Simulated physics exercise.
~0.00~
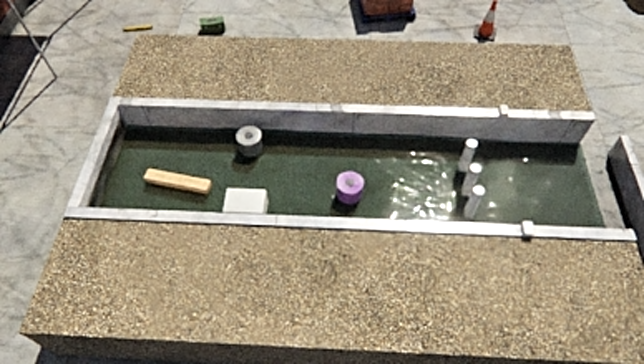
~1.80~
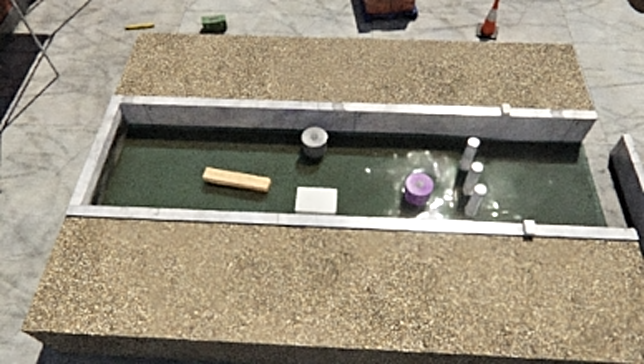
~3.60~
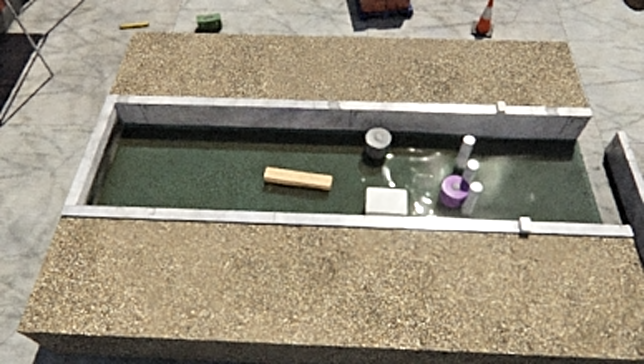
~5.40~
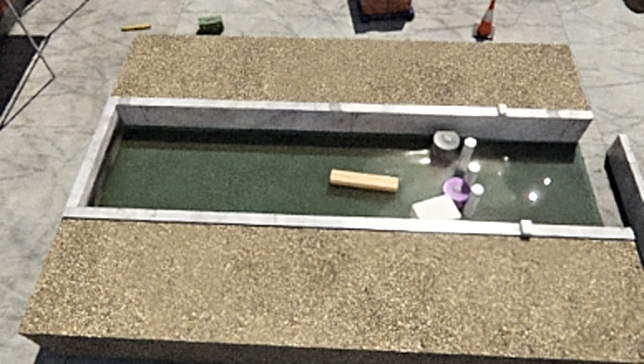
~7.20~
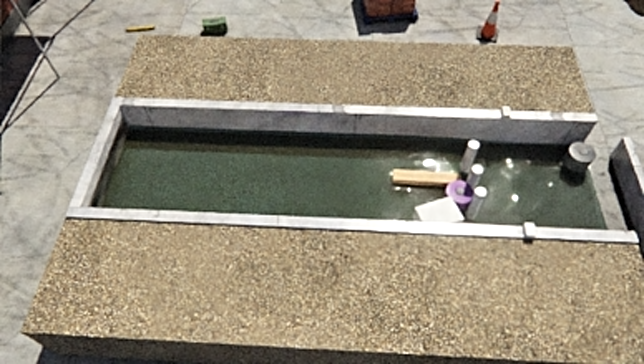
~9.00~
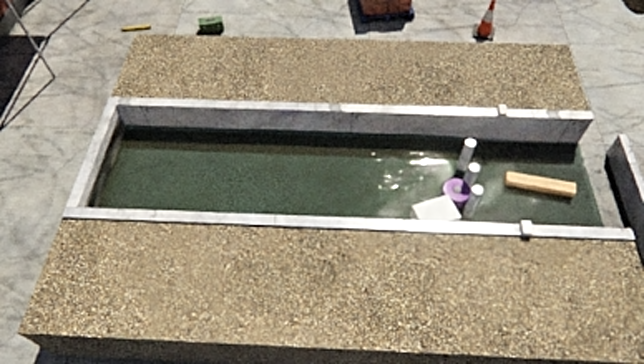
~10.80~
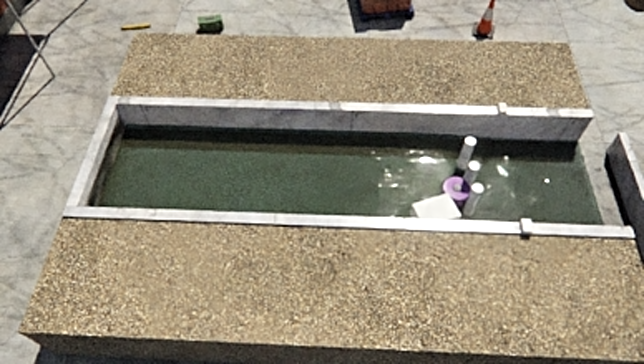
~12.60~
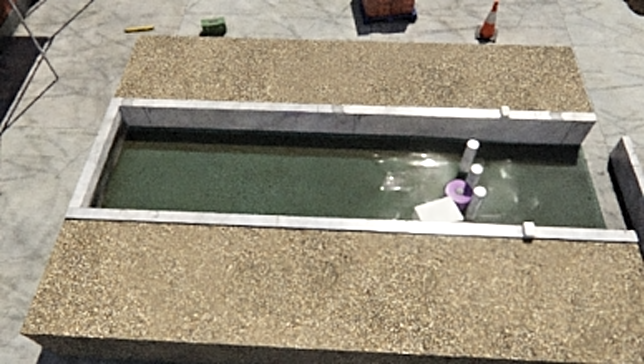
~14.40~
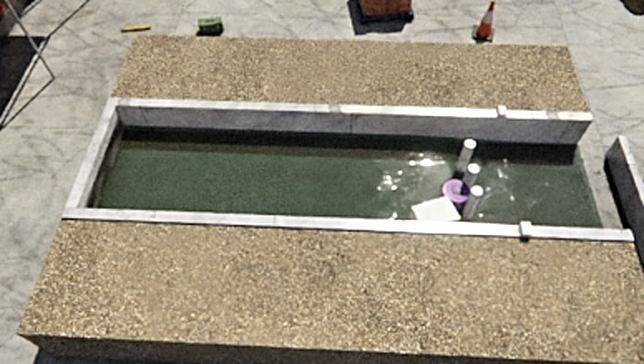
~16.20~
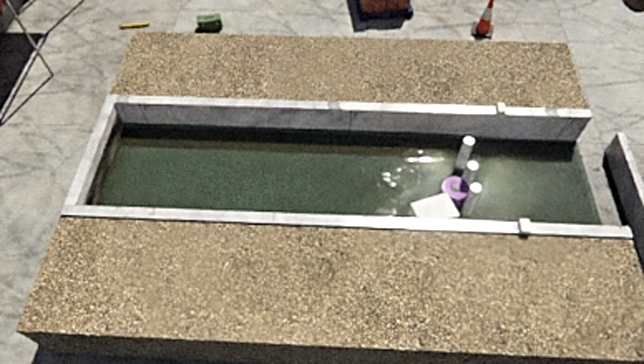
At the start, an orange block, a grey tub, a white box and a purple tub float in a water-filled ditch, left of three pale posts. All four drift right together, and the purple tub reaches the posts first and stops against them. The white box comes up beside it, turns slightly and stays there too. The grey tub slips past on the far side and moves on toward the right end, then disappears. The orange block follows past the posts and also vanishes, leaving the purple tub and white box resting at the posts.
